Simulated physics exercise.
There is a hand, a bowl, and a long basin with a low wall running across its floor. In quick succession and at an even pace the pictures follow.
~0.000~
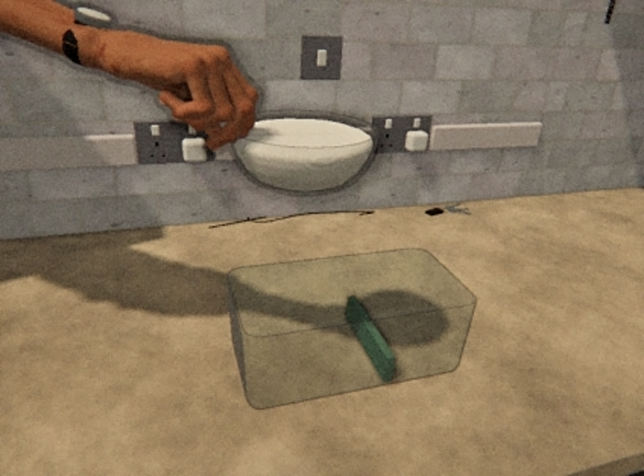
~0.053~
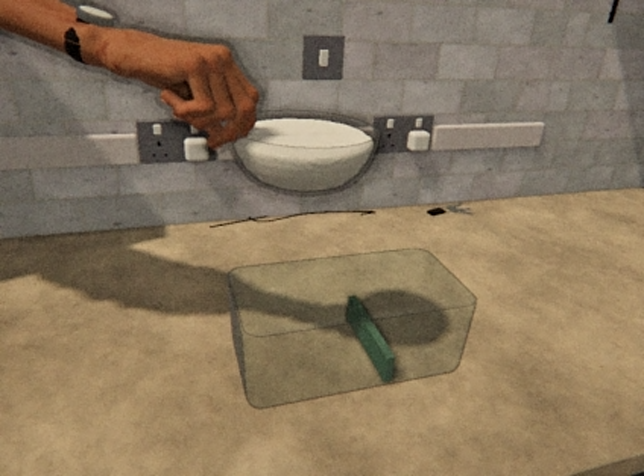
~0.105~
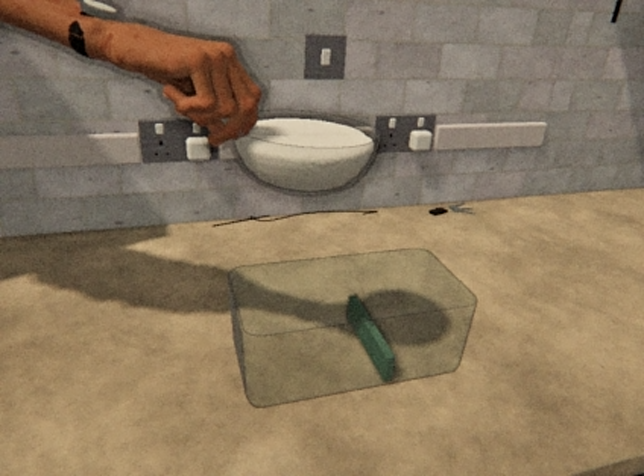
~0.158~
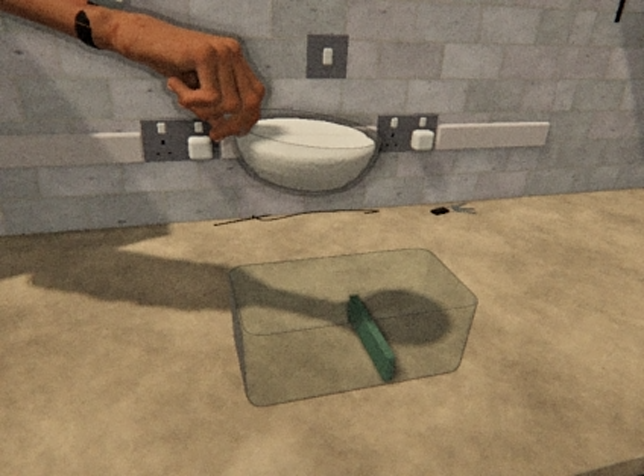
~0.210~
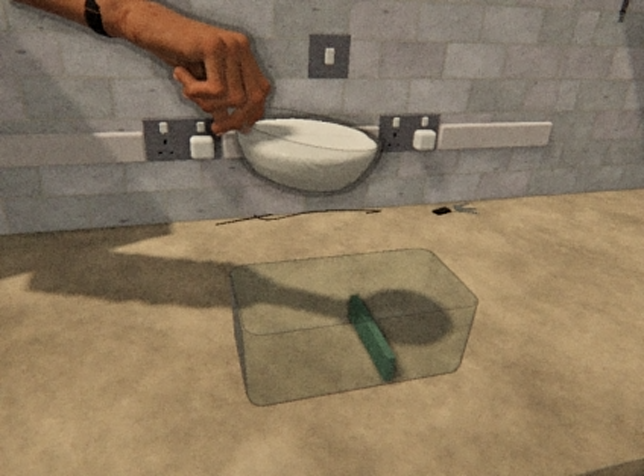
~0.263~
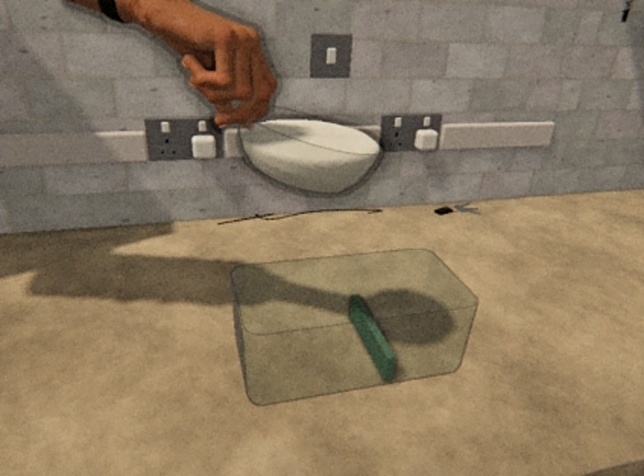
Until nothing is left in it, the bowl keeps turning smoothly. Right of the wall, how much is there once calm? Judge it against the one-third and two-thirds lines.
The share right of the wall lands past the two-thirds mark.
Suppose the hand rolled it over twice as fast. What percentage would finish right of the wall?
Estimate: Around 60 %.
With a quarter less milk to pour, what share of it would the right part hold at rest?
Close to 75 per cent, more or less.
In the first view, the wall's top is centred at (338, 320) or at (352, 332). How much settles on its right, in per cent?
It works out to around 95 per cent for the first and around 85 per cent for the second.
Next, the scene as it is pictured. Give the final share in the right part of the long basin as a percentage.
It comes to about 75 per cent.
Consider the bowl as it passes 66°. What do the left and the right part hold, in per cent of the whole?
About 0 per cent left, 20 per cent right.
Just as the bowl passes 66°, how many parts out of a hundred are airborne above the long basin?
That works out near 45 percent.
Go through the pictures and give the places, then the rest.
In the first frame, it leans 0°; its right rim is at (371, 127); the milk meets the walls at (232, 137) and (366, 132); the long basin's rim runs from (234, 302) to (450, 274); the wall's top is at (370, 325).
In the second frame, it leans 1°; its right rim is at (372, 128); the milk meets the walls at (233, 136) and (367, 133).
In the third frame, it leans 2°; its right rim is at (373, 130); the milk meets the walls at (234, 135) and (367, 134).
In the fourth frame, it leans 5°; its right rim is at (374, 134); the milk meets the walls at (236, 134) and (369, 135).
In the fifth frame, it leans 9°; its right rim is at (375, 139); the milk meets the walls at (238, 135) and (371, 137).
In the sixth frame, it leans 14°; its right rim is at (375, 145); the milk meets the walls at (242, 135) and (374, 140); 1 per cent is over the edge.
A moment on, the bowl is tipped part way and 32 per cent is still to pour, 1 is left of the wall and 21 right of it.
Next, the bowl is tipped on its side and 2 per cent is still to pour, 10 is left of the wall and 79 right of it.
Then the bowl is tipped on its side and 0 per cent is still to pour, 21 is left of the wall and 78 right of it.
Later the bowl is tipped on its side and 0 per cent is still to pour, 21 is left of the wall and 77 right of it.
At rest 21 per cent lies left of the wall, 77 right of it and 1 outside.
